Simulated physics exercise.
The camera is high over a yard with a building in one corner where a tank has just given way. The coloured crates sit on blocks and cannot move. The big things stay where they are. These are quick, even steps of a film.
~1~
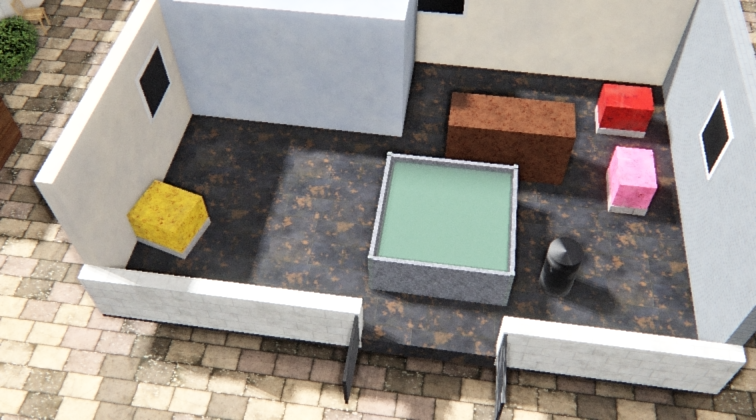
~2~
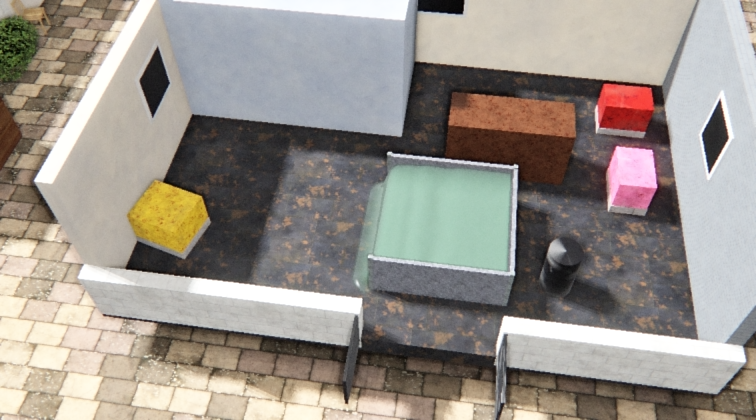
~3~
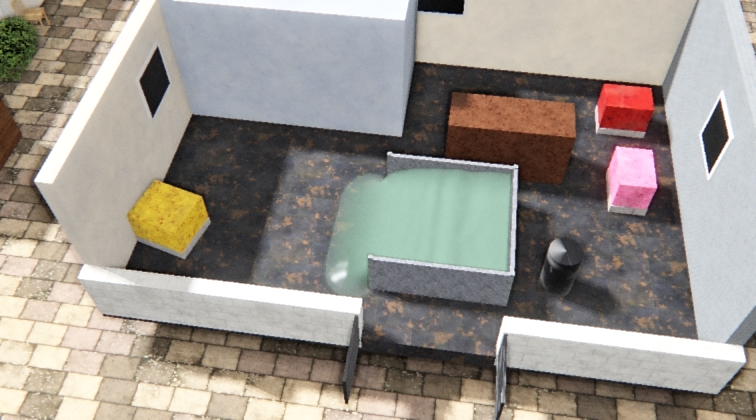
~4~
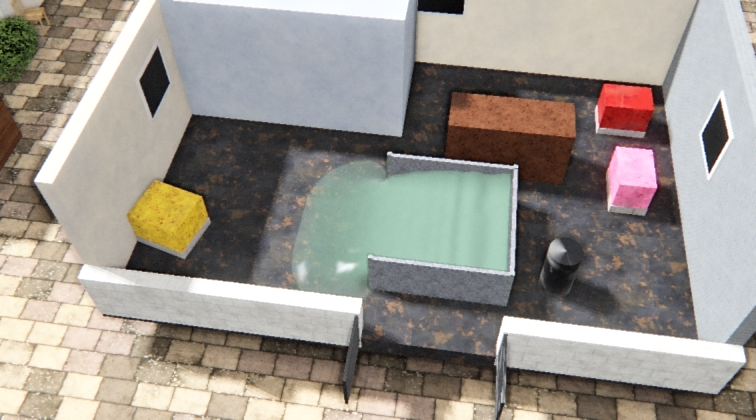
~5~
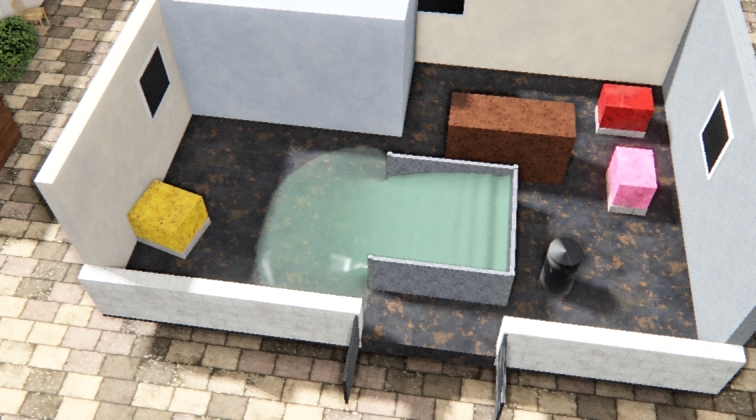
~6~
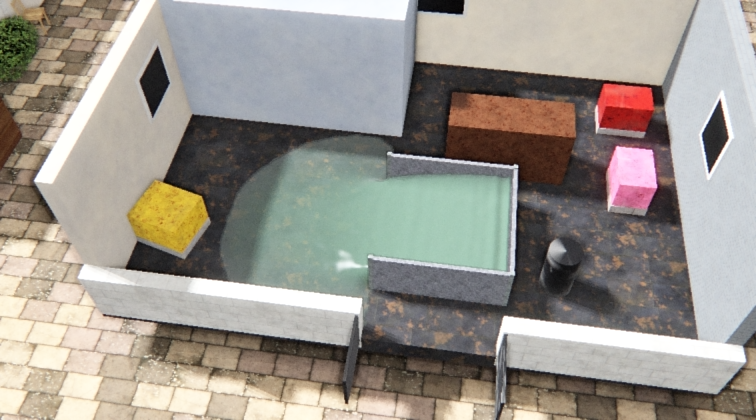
A walled building with no roof, its floor dark and mottled, stands in a paved yard, seen from high above by a still camera. A grey-walled tank of green water sits near the middle, with a brown block behind, red and pink boxes and a black cylinder to the right, and a yellow block at left. The tank's left side opens and water pours out leftward, spreading across the floor in a widening, rounded sheet.
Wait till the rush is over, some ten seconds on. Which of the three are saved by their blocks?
One by one: The red crate stays dry; the yellow crate gets wet; the pink crate stays dry.
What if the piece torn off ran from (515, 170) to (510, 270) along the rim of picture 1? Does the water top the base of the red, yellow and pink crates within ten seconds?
One by one: The red one gets wet, the yellow one is safe, the pink one ends up wet.
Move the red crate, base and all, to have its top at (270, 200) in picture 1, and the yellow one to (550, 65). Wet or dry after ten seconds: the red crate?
The red crate is topped.
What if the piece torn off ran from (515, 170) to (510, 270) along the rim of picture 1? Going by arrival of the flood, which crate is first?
It is the pink crate.
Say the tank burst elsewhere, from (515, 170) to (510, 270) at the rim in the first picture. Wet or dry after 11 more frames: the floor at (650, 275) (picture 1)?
At that place: Covered.
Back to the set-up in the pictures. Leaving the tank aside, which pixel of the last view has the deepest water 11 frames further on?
Around (140, 235).
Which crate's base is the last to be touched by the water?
I say the one in red.
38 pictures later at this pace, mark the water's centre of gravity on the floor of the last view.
At about (336, 215).
A moment on, water covers 35 % of the floor; the red crate not reached, the yellow crate water round its plinth, the pink crate not reached.
Next, water covers 40 % of the floor; the red crate not reached, the yellow crate water round its plinth, the pink crate not reached.
Then, water covers 40 % of the floor; the red crate not reached, the yellow crate water round its plinth, the pink crate not reached.
Later, water covers 60 % of the floor; the red crate not reached, the yellow crate water round its plinth, the pink crate not reached.
In the end, water covers 90 % of the floor; the red crate stayed above the water, the yellow crate was topped, the pink crate stayed above the water.
